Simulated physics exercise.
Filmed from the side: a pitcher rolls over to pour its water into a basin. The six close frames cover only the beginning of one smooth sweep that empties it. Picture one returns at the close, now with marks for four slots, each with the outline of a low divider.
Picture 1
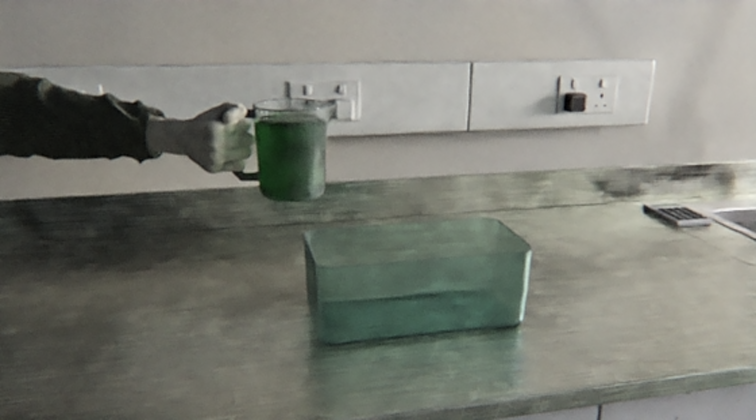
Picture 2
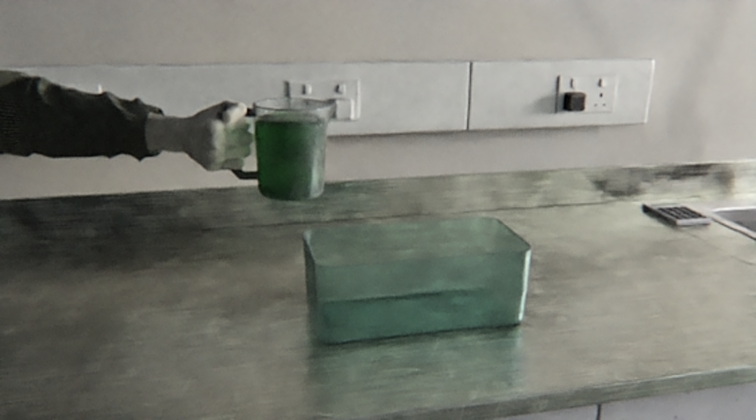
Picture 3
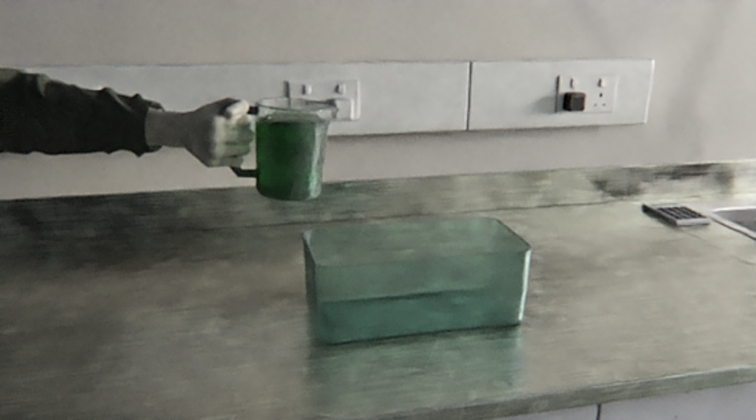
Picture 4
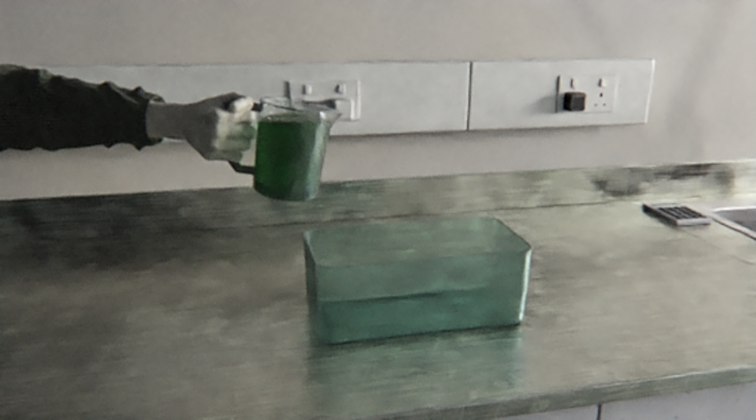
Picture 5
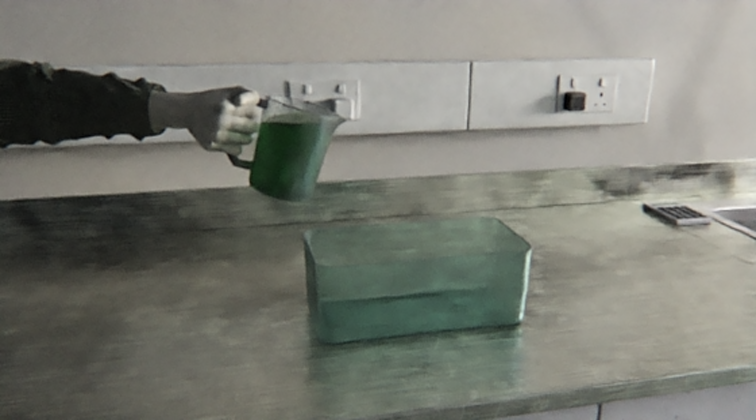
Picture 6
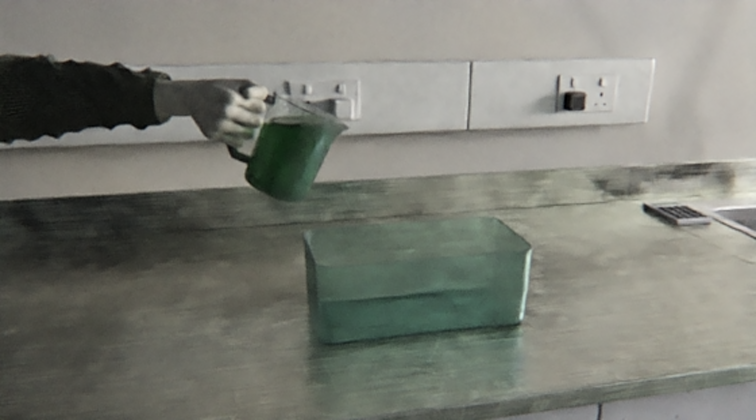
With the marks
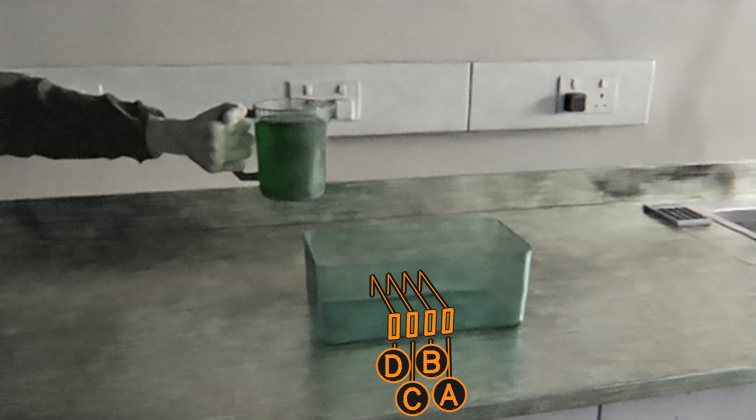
On a kitchen-like counter, a hand held a clear pitcher of green liquid upright above a partly filled, see-through basin, then gradually tilted it to the right, with no liquid leaving the pitcher.
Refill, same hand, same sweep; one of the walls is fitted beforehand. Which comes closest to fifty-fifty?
Place C does it best.
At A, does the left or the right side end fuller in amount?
The left side.
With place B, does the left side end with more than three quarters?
Yes.
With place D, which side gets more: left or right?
The right side.
On the marked copy, A at (448, 337); B at (430, 339); C at (412, 341); D at (394, 343).
With A, about 90 % ends left of the wall and 8 % right of it.
With B, about 91 % ends left of the wall and 7 % right of it; 3 % is lost outside.
With C, about 54 % ends left of the wall and 44 % right of it.
With D, about 14 % ends left of the wall and 86 % right of it.
